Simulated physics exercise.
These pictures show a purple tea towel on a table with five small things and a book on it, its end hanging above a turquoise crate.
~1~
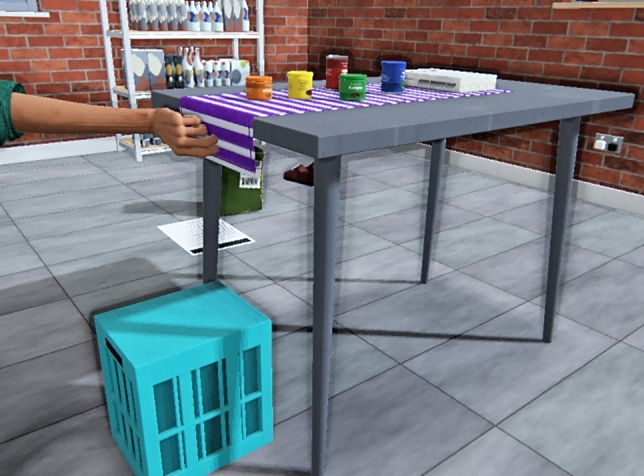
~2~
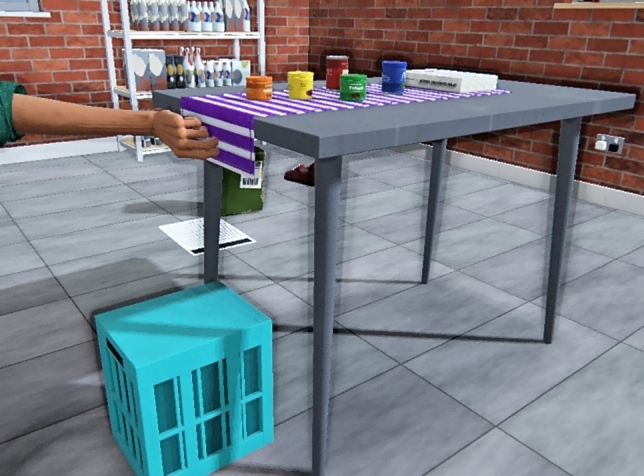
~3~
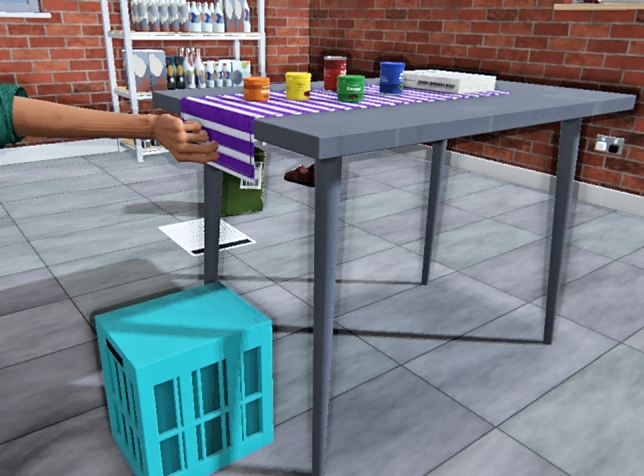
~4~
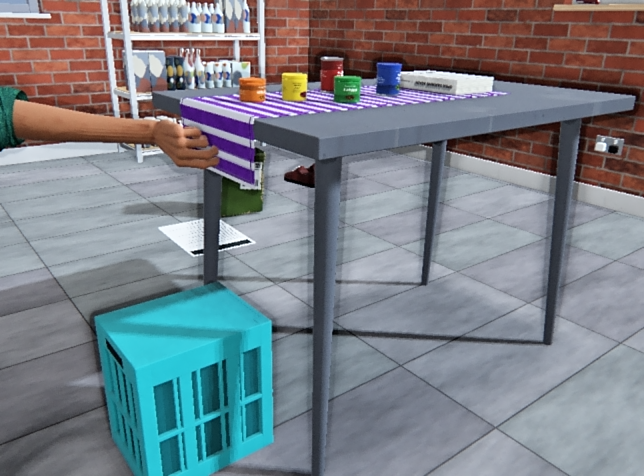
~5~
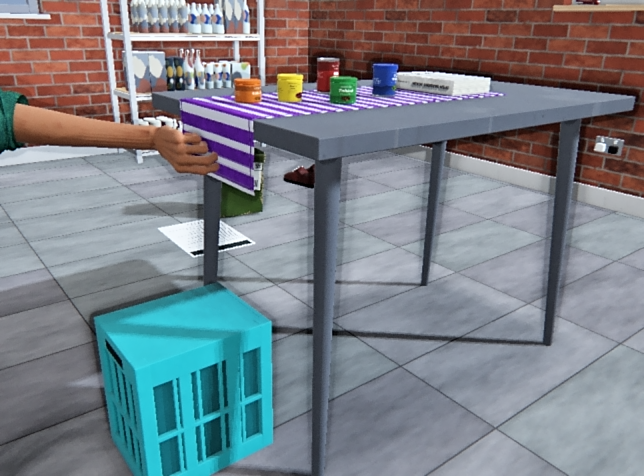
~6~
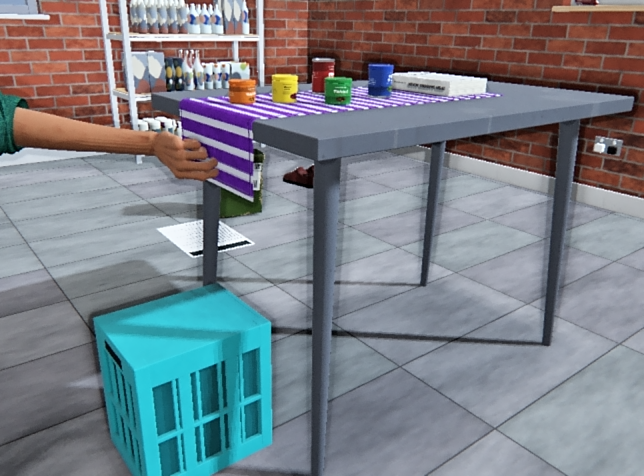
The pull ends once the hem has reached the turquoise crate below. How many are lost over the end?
The count of fallen things is three.
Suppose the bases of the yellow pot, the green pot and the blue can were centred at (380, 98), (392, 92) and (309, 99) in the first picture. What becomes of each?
The yellow pot stays on; the green pot holds on; the blue can comes down.
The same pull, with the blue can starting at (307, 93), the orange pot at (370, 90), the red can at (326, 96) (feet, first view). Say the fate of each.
The blue can falls, the orange pot survives, the red can drops off.
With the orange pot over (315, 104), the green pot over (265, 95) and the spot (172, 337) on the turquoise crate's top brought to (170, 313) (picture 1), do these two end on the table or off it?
The orange pot drops off; the green pot falls.
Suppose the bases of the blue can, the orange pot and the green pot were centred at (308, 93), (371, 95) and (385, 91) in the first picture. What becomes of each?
The blue can is carried off; the orange pot remains up; the green pot keeps its place on top.
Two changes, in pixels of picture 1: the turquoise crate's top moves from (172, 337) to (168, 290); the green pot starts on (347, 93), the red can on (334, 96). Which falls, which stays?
The green pot remains up, the red can holds on.
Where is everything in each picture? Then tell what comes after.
Hem (255, 178); orange pot (258, 77); yellow pot (300, 72); green pot (353, 75); red can (337, 56); blue can (394, 62); top of the crate (172, 337), in the first frame.
Hem (254, 180); orange pot (259, 77), in the second frame.
Hem (255, 183); yellow pot (298, 74), in the third frame.
Hem (255, 189); green pot (348, 77); top of the crate (172, 338), in the fourth frame.
Hem (254, 195); red can (328, 59), in the fifth frame.
Hem (253, 202); orange pot (242, 80); yellow pot (284, 76); green pot (338, 79); red can (324, 59); blue can (381, 65), in the sixth frame.
Soon after, hem near (217, 260); orange pot gone.
After that, hem on the crate; orange pot and yellow pot gone.
In the end, hem on the crate; orange pot, yellow pot and green pot gone. It carries off three.
